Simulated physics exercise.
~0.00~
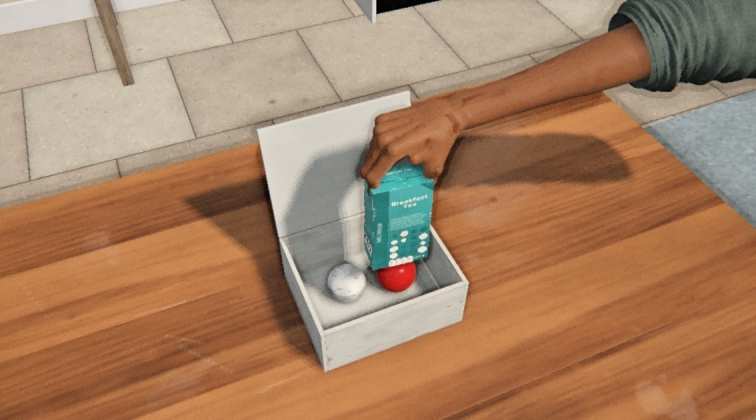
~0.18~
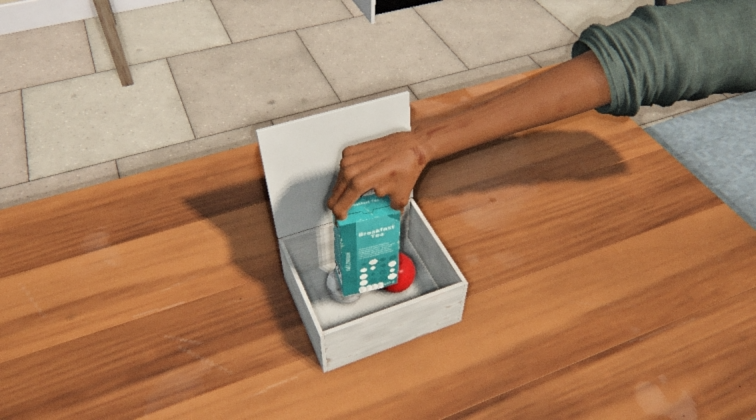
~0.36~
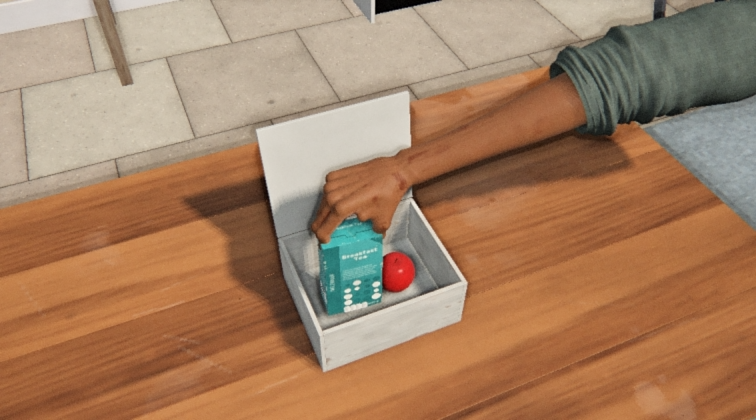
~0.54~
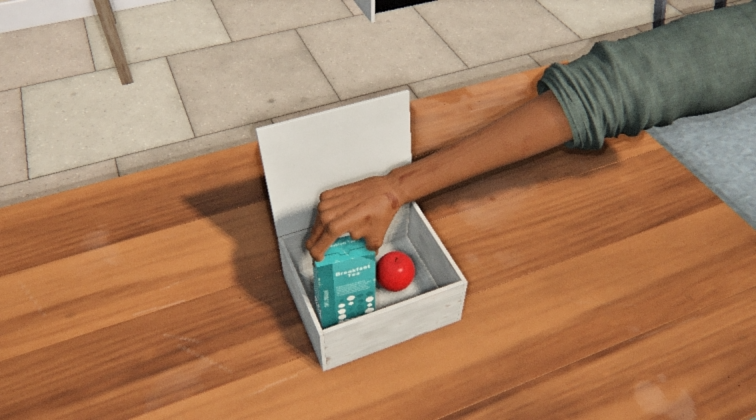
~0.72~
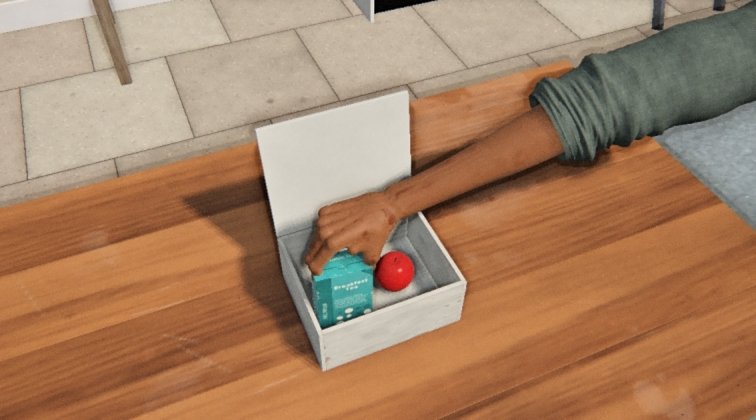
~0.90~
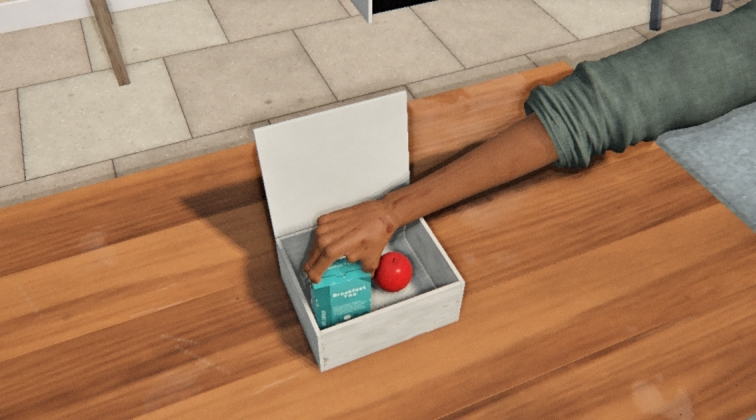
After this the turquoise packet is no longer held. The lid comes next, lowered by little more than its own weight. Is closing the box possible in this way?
No.
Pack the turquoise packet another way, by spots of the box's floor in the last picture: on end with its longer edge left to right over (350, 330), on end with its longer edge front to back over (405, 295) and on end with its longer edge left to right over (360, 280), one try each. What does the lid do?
Case one, the lid is kept from closing; case two, it is kept from closing; case three, it lies closed.
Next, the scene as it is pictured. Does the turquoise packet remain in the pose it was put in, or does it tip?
The turquoise packet stays as it was set.
After 2.20 s, lid 78° above the rim.
After 2.60 s, lid 50° above the rim.
In the end (3.3 s), lid 27° above the rim; all 3 unmoved. At the end, from the last picture's camera, turquoise packet near (341, 302).
